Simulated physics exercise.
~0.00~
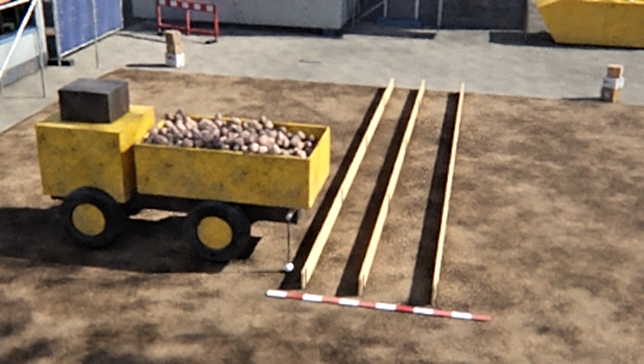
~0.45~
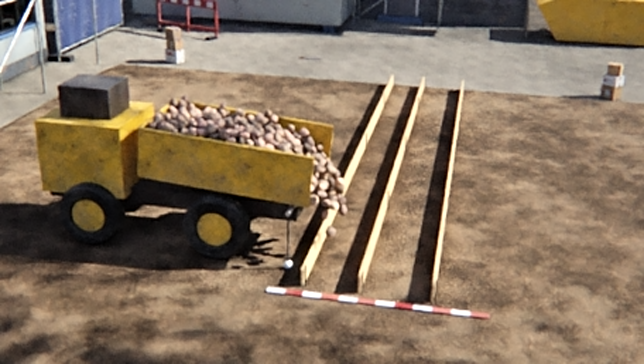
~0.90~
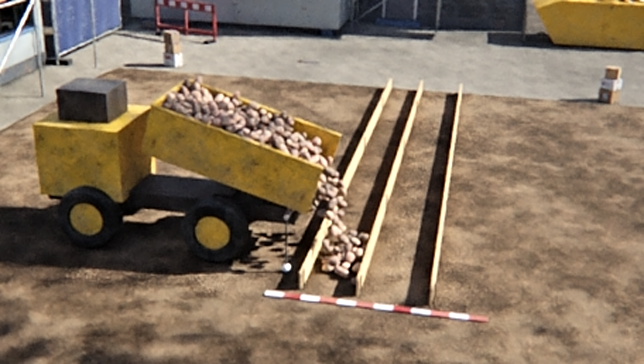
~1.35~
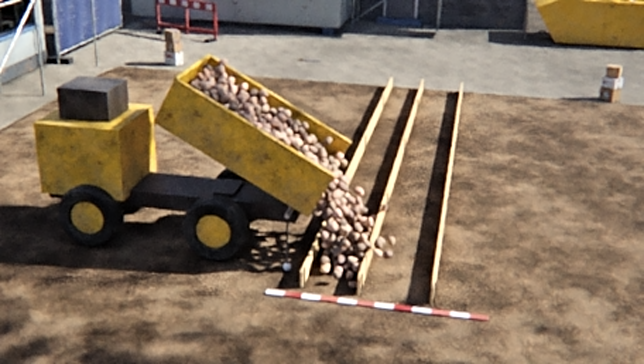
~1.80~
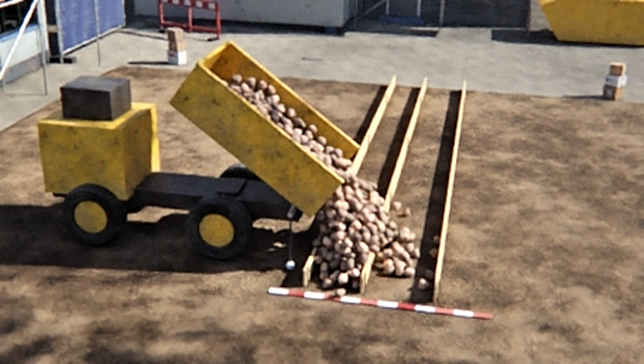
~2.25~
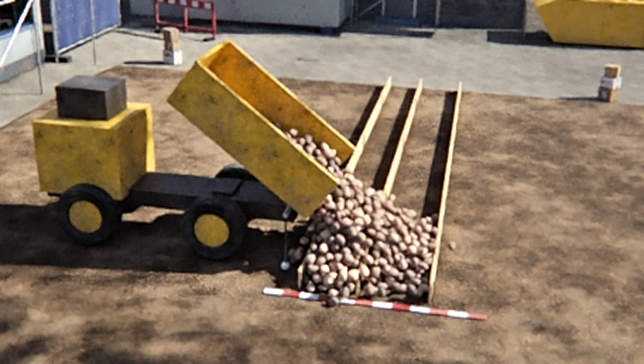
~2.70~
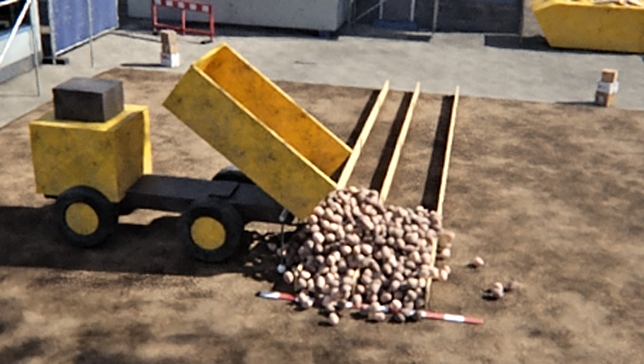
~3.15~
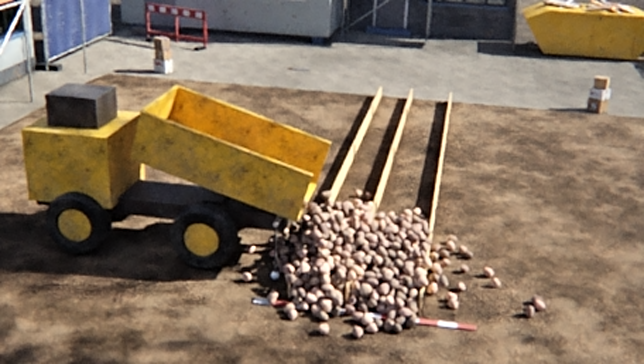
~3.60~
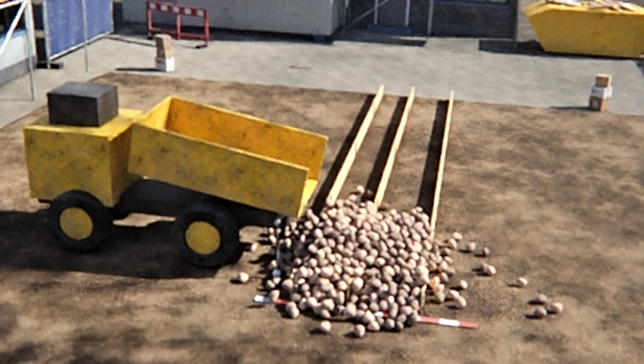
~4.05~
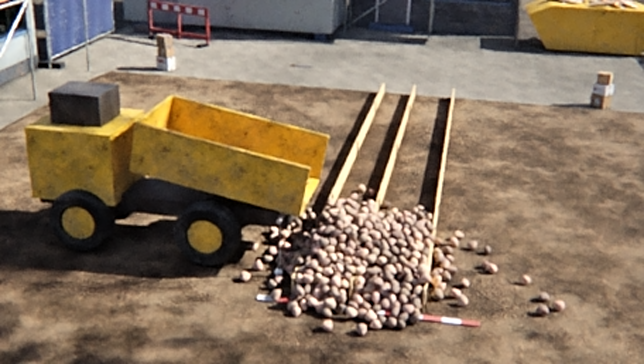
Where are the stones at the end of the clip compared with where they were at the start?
At the start the stones are loaded in the yellow bed of the truck. By the end they lie in a heap on the ground to the right of it, spread over the near ends of the planks, with a few scattered farther right.
Yellow tipper truck raising its bed and pouring rounded cobbles over wooden planks, then lowering the empty bed beside the heap.
